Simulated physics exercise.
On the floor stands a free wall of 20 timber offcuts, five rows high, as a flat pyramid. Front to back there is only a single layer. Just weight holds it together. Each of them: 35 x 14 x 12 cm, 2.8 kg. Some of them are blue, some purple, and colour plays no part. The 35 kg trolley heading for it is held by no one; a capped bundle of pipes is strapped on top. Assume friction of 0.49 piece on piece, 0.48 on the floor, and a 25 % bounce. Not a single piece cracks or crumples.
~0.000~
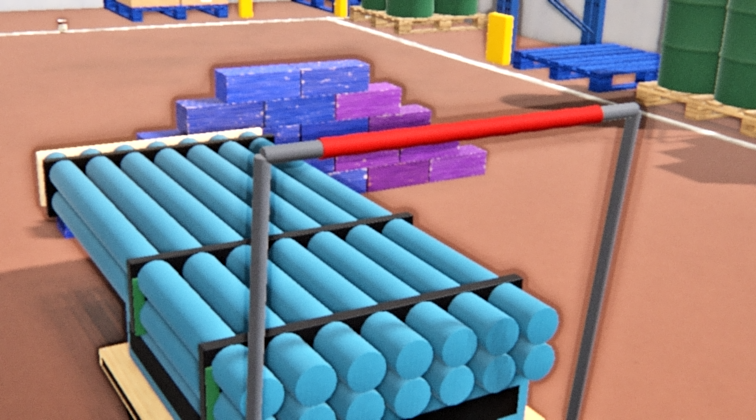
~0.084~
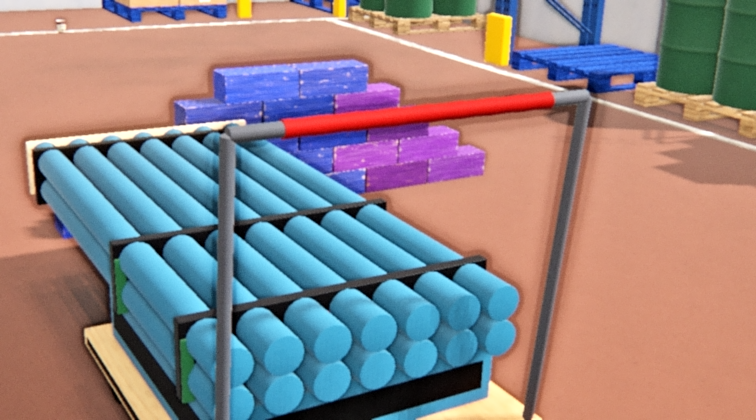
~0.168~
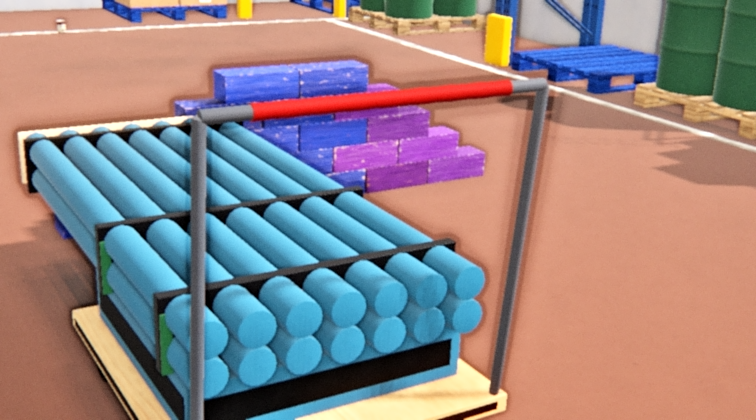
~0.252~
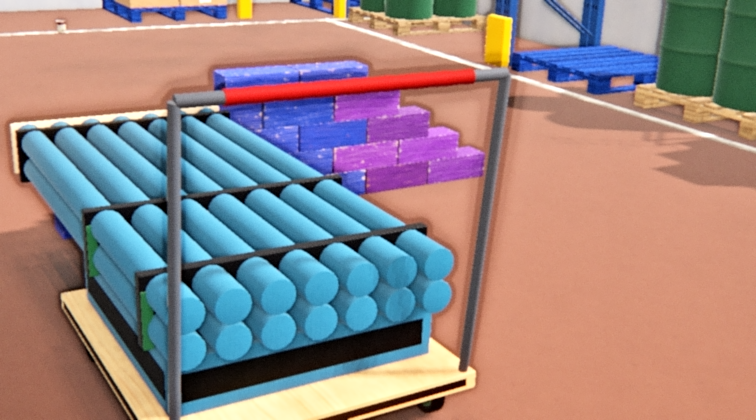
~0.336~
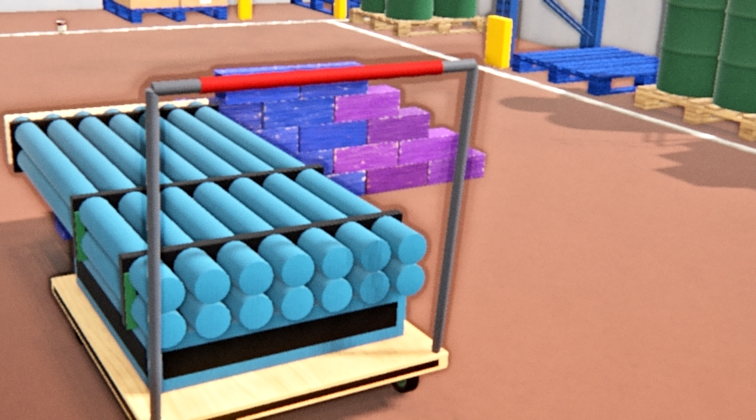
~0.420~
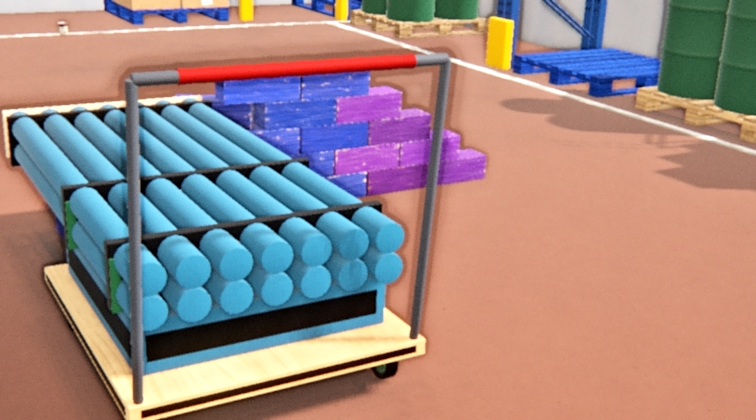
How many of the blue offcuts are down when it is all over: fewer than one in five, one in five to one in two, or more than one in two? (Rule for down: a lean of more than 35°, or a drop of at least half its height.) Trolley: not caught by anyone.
When it settles, a fifth up to half will be down.
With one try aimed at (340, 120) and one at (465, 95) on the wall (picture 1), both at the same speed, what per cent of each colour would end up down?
For blue it's 40 then 10 per cent, for purple 30 then 50 per cent.
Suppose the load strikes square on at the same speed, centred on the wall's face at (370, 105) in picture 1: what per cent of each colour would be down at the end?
Result - blue: 40 %; purple: 70 %.
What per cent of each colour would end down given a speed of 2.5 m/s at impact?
Blue 20%, purple 0%.
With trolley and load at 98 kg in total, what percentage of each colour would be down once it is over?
Then blue 30, purple 0 per cent.
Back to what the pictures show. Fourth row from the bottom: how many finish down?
From that row, 1 end down.
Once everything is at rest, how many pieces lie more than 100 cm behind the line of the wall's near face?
Estimate: Roughly 0 of them.
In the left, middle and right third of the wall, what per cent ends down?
Left third 50 percent, middle third 10 percent, right third 0 percent.
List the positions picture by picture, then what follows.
In the first picture (pixels give the middle of a visible side), load (41, 173) 52 cm short of the wall; top blue offcut (336, 81); top purple offcut (370, 104); none has stirred.
Load (30, 162) 38 cm short of the wall; top blue offcut (335, 81), in the second picture.
Load (22, 152) 24 cm short of the wall; top blue offcut (335, 82), in the third picture.
Load (14, 143) 10 cm short of the wall; top blue offcut (335, 82), in the fourth picture.
Load (8, 134) 31 mm into the wall's line; top blue offcut (335, 83); movement in 2 of them, in the fifth picture.
Load 14 cm into the wall's line; top blue offcut (337, 84); top purple offcut (370, 108); movement in 3 of them, in the sixth picture.
After 0.72 s, load 52 cm past the wall's line, still rolling; 2 of the 14 blue offcuts down (2 of 20 in all colours); top blue offcut unmoved.
After 1.12 s, load 96 cm past the wall's line, still rolling; 3 of the 14 blue offcuts down (3 of 20 in all colours); top blue offcut unmoved.
In the end (1.9 s), load 1.09 m past the wall's line, still rolling; 4 of the 14 blue offcuts down (4 of 20 in all colours); top blue offcut unmoved; top purple offcut unmoved. That is 29 per cent. From the last view, middles, top blue offcut near (329, 81), top purple offcut near (362, 105).
